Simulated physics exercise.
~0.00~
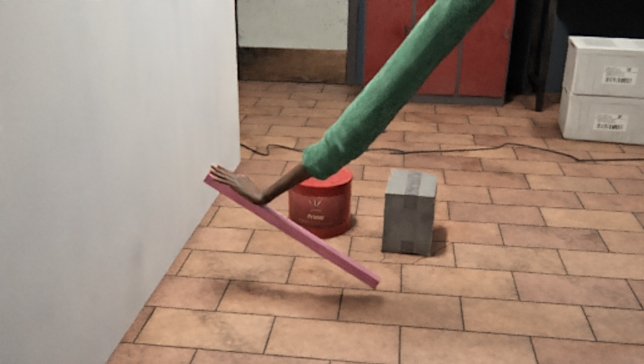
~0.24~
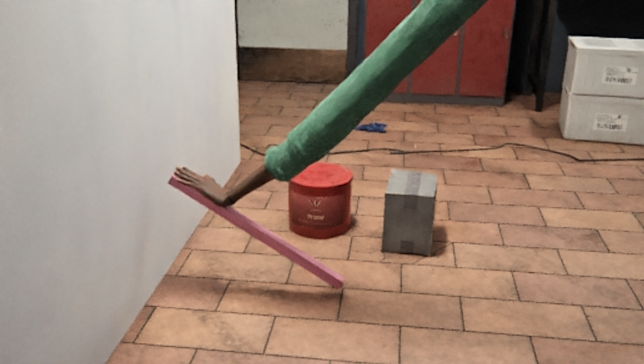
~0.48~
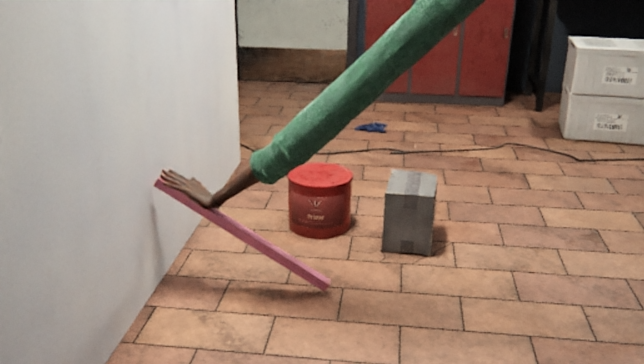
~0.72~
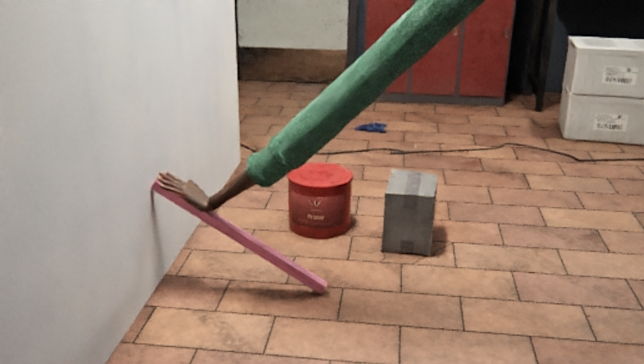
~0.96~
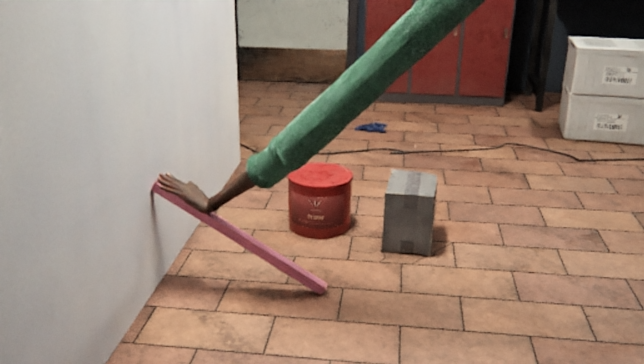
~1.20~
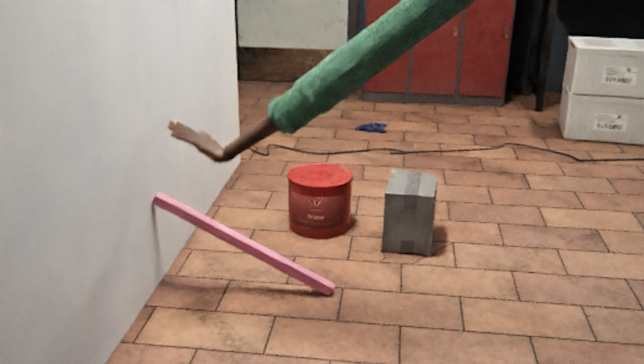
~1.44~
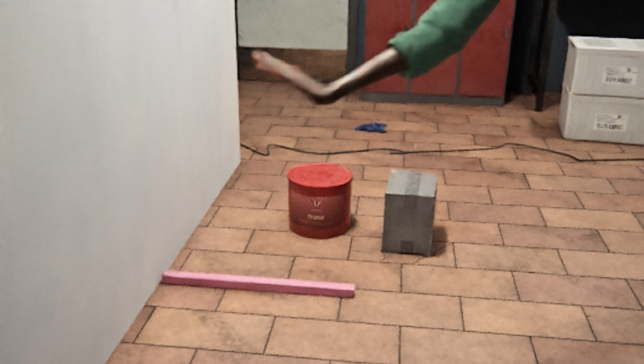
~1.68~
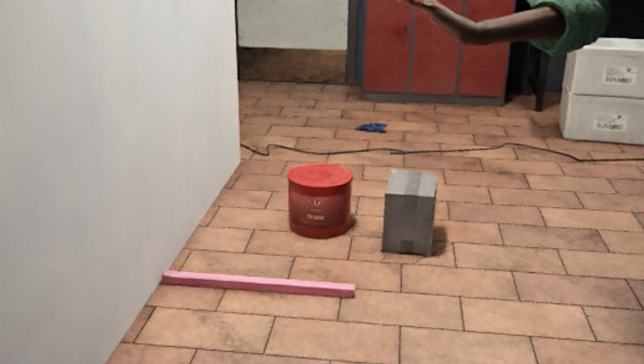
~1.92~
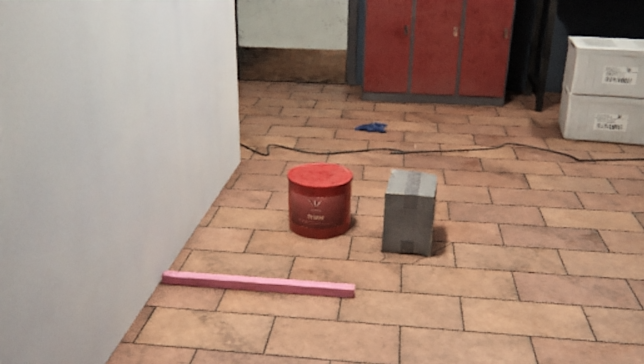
Pink pole being leaned against a white wall by a green-sleeved arm, then sliding down flat onto the tiles once released.
